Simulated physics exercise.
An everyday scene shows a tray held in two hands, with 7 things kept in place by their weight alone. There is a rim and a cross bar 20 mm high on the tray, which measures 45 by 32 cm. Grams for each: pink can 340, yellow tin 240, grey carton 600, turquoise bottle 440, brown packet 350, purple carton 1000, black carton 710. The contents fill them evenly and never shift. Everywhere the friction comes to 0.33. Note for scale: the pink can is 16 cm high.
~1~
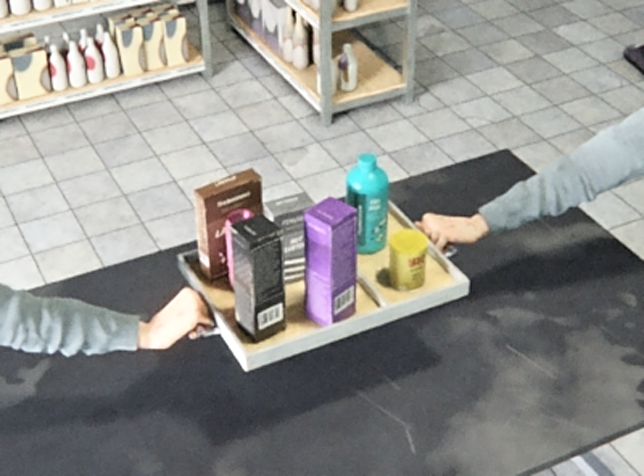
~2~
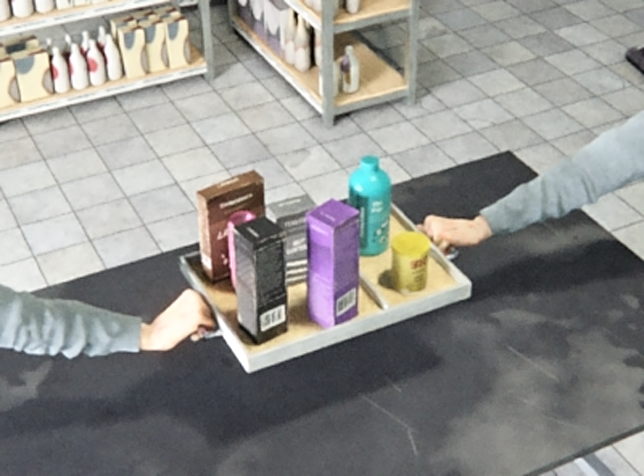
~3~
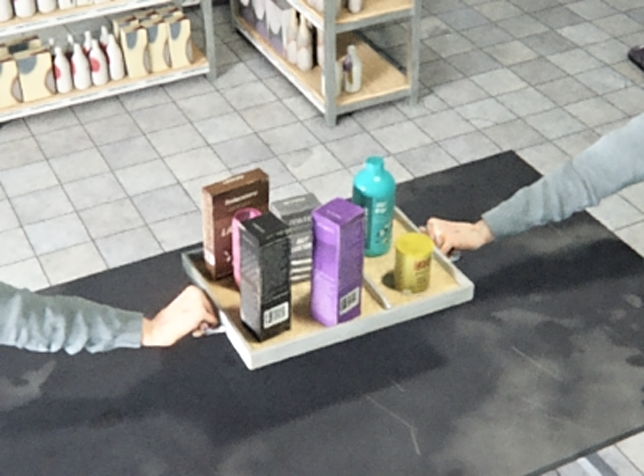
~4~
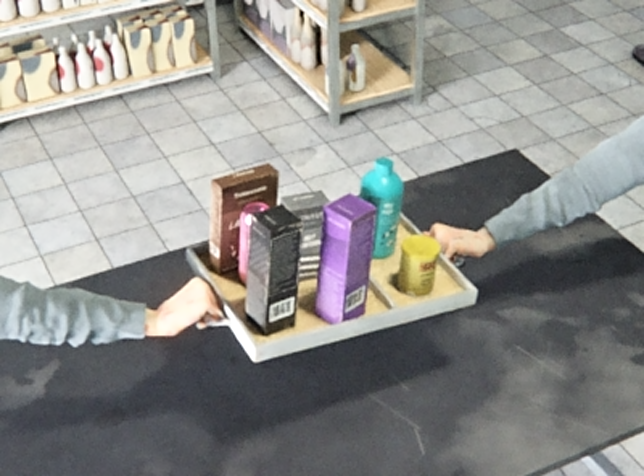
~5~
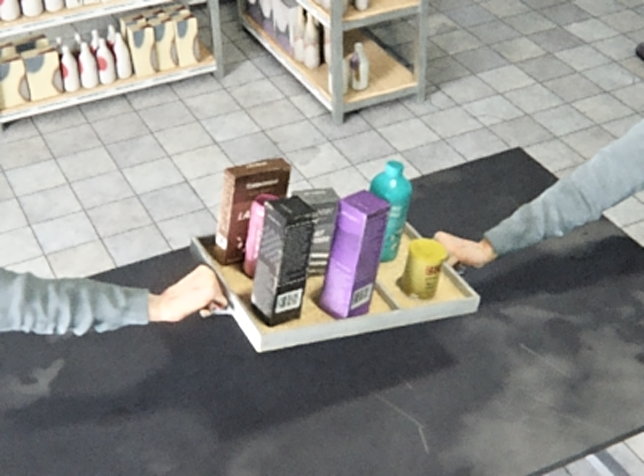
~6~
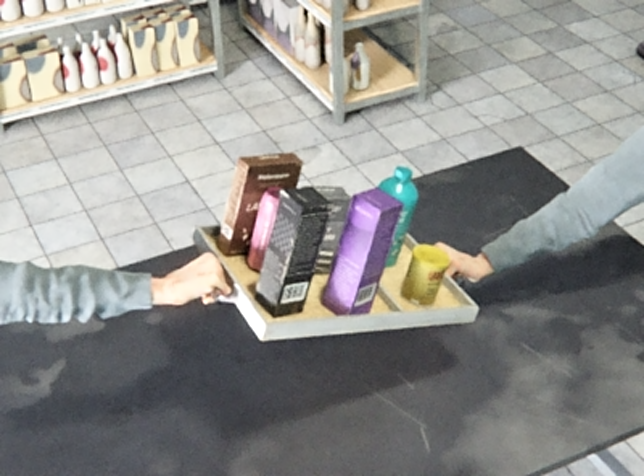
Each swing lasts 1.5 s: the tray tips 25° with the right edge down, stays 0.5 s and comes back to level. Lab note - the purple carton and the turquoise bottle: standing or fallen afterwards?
Purple carton fallen; turquoise bottle fallen.
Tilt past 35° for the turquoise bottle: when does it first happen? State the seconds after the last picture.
I'd put it at some 0.8 s.
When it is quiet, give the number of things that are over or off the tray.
7.
Then, 0.50 s after the last picture, tilt 25°, right edge down; purple carton tipped 51° from how it sat near (403, 256); turquoise bottle slid 6 cm near (415, 224); black carton tipped 51° from how it sat.
Then, 0.90 s after the last picture, tilt 25°, right edge down; yellow tin, turquoise bottle, brown packet and purple carton now off the tray; black carton on its side; grey carton tipped 67° from how it sat.
Then, 1.20 s after the last picture, tilt 25°, right edge down; pink can on its side; grey carton on its side; black carton on its side.
Then, 1.80 s after the last picture, tilt 14°, right edge down; black carton now off the tray; pink can on its side; grey carton on its side.
At rest, off the tray and tipped over, yellow tin, turquoise bottle, brown packet, purple carton and black carton; tipped over on the tray, pink can and grey carton. In the last view, purple carton near (512, 310), turquoise bottle near (417, 221).
